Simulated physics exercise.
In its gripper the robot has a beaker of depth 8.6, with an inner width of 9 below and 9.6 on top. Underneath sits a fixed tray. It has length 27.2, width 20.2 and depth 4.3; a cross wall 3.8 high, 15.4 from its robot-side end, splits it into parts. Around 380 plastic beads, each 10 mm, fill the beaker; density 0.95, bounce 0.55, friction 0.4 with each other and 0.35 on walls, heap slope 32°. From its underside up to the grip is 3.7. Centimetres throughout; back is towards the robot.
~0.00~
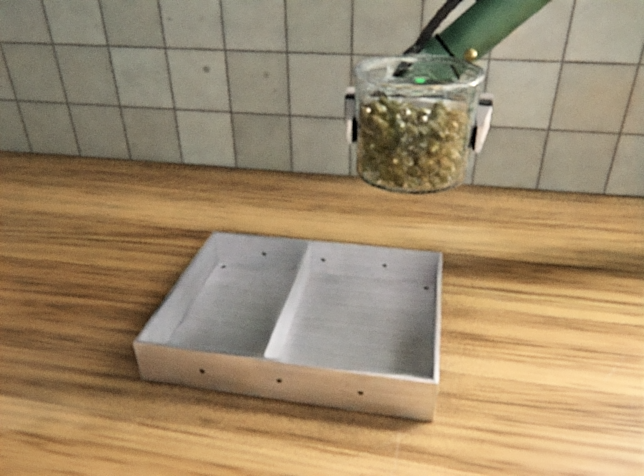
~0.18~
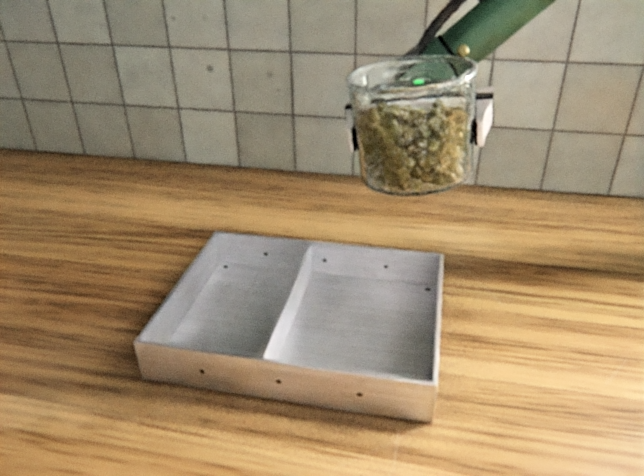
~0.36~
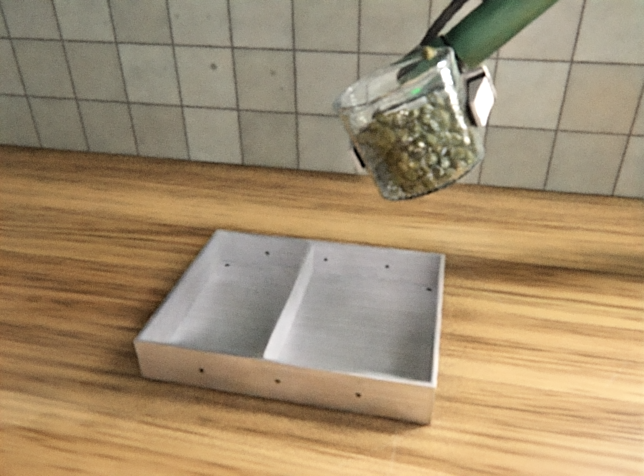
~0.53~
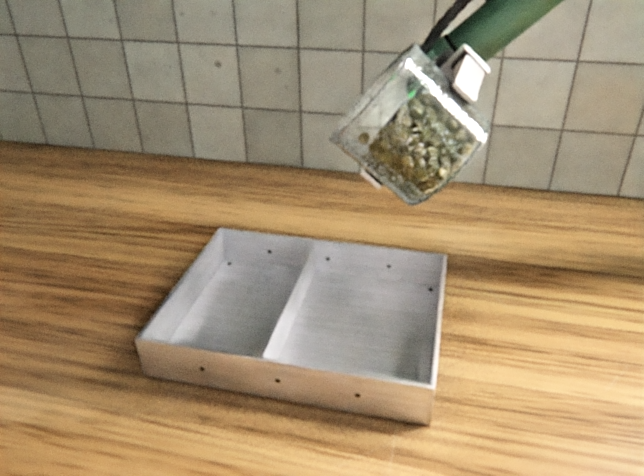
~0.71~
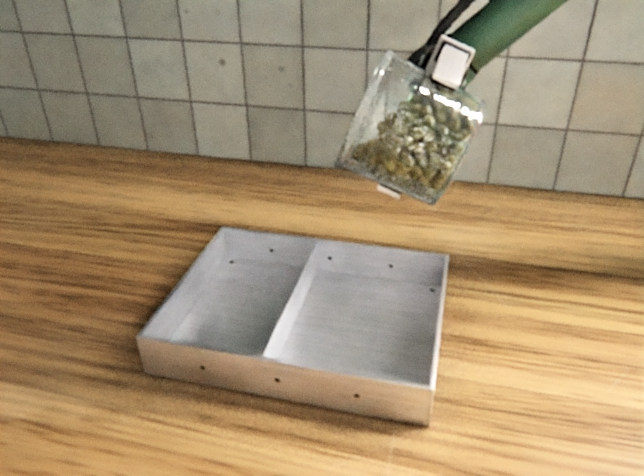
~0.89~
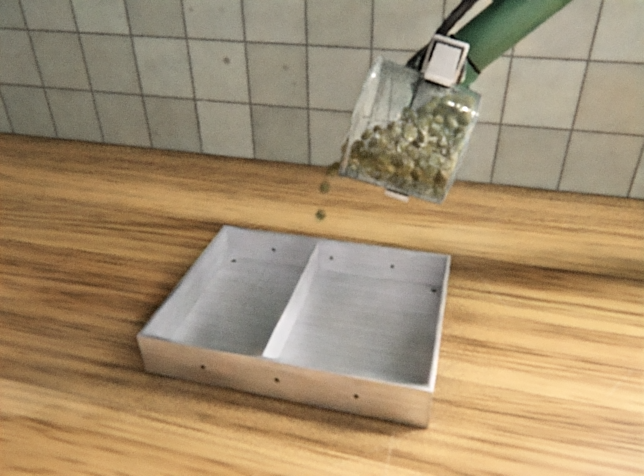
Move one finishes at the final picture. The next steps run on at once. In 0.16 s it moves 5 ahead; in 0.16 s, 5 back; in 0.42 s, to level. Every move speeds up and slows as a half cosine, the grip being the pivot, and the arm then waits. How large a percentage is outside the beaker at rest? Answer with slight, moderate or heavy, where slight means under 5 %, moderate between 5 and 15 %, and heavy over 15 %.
Heavy, over 15 %.
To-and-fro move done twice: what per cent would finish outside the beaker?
Then about 60 per cent.
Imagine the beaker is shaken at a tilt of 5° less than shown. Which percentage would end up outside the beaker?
Expected: Around 30 %.
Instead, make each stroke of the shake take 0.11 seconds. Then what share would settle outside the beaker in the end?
Then roughly 65 percent.
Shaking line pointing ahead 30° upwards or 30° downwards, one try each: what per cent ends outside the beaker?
I'd say close to 45 percent for the first and close to 25 percent for the second.
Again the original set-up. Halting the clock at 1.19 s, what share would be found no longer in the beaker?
30 %.
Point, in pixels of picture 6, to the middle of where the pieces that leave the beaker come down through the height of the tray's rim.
(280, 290).
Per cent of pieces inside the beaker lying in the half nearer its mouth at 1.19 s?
Roughly 65 %.
After 1.19 s, tilted 76° forward, highest piece 24 above the table; 273 in the beaker, 9 in the far-side part, 4 in the robot-side part, 91 in flight or on a rim.
After 1.48 s, tilted 21° forward, highest piece 27 above the table; 223 in the beaker, 89 in the far-side part, 56 in the robot-side part, 3 on the table or floor, 6 in flight or on a rim.
After 1.83 s, level, highest piece 25 above the table; 222 in the beaker, 93 in the far-side part, 59 in the robot-side part, 3 on the table or floor.
After 2.88 s, level, highest piece 25 above the table; 222 in the beaker, 93 in the far-side part, 59 in the robot-side part, 3 on the table or floor.
At rest, 222 in the beaker, 93 in the far-side part, 59 in the robot-side part, 3 on the table or floor. That is 41 % outside the beaker.
